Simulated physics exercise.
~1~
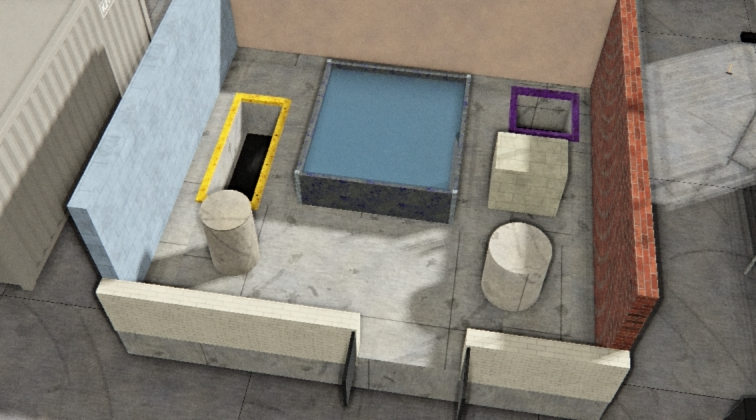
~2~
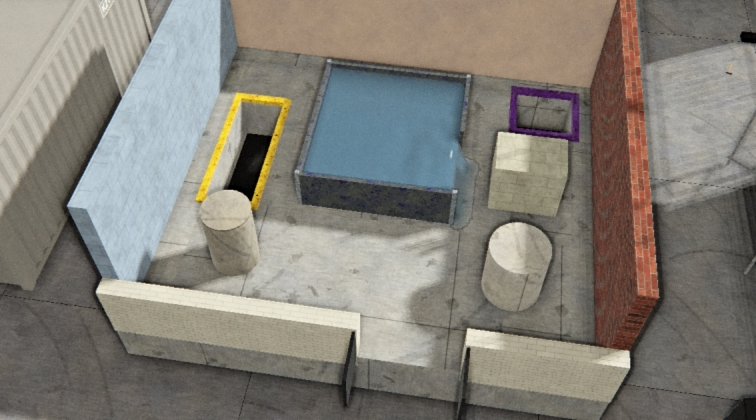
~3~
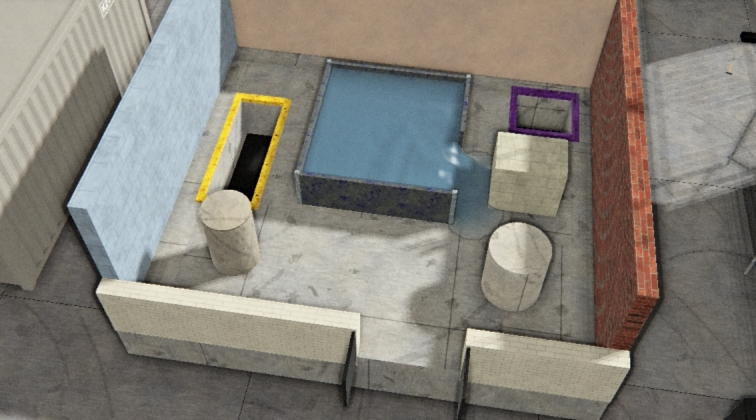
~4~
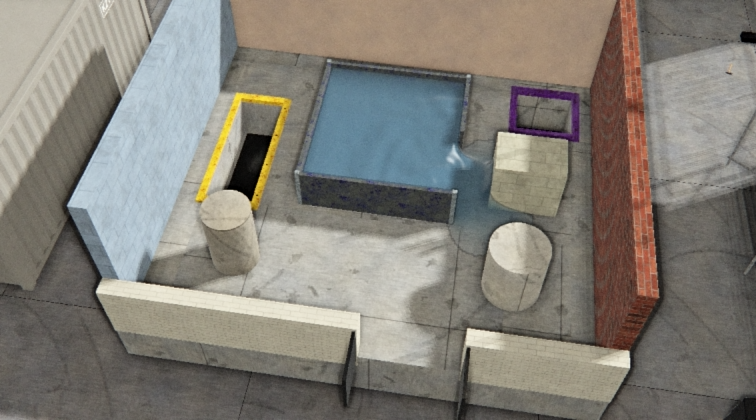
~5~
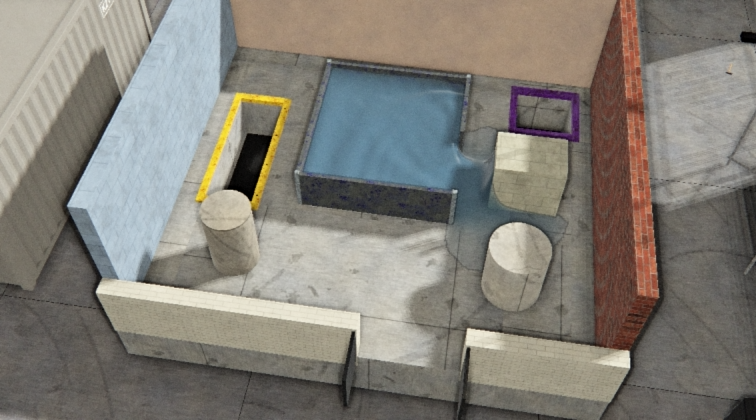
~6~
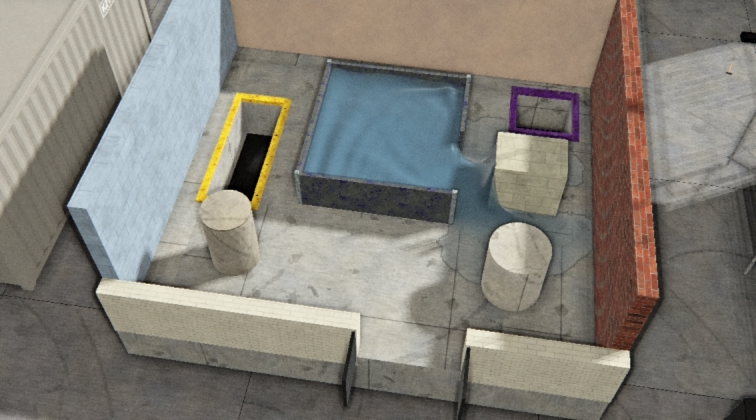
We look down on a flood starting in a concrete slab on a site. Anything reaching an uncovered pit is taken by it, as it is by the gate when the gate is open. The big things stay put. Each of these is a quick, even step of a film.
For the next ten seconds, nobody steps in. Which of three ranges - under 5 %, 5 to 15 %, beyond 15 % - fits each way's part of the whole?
In the end the gate will capture a medium share of five to fifteen per cent; the yellow pit will capture a light share below five per cent; the purple pit will capture a heavy share beyond fifteen per cent.
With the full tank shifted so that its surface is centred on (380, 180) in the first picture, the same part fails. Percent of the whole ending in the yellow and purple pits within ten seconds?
Ten seconds on: Yellow pit 2 percent, purple pit 12 percent.
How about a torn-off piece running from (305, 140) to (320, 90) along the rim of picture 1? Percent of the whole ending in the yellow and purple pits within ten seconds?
The yellow pit gets 65 per cent and the purple pit 0 per cent.
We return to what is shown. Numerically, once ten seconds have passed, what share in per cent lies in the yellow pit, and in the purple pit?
I'd put them at roughly 0 and 26 per cent respectively.
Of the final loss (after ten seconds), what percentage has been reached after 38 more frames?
Log: Around 65 %, estimated.
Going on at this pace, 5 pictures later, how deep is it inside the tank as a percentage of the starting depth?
Near 74 in a hundred.
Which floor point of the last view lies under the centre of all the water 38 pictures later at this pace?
My pick is pixel (422, 185).
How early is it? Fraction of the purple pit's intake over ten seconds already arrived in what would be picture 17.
It would be roughly 10 percent of the ten-second total.
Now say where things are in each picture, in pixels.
The tank at (387, 126) is whole and still, in the first frame.
The front is at (465, 160), out from the gap at (454, 182), in the second frame.
Water pours out at (454, 183) and has run to a hidden place, in the third frame.
Water pours out at (454, 183) and has run to a hidden place, in the fourth frame.
The front is at (560, 228), out from the gap at (454, 183), in the fifth frame.
Water pours out at (454, 183) and has run to (592, 239), in the sixth frame.
A moment on, water covers 25 % of the floor; the gate 0 %, the yellow pit 0 %, the purple pit 1 %.
Next, water covers 40 % of the floor; the gate 1 %, the yellow pit 0 %, the purple pit 3 %.
Then, water covers 55 % of the floor; the gate 4 %, the yellow pit 0 %, the purple pit 8 %.
Later, water covers 75 % of the floor; the gate 8 %, the yellow pit 0 %, the purple pit 18 %.
In the end, water covers 95 % of the floor; the gate 12 %, the yellow pit 1 %, the purple pit 25 %.
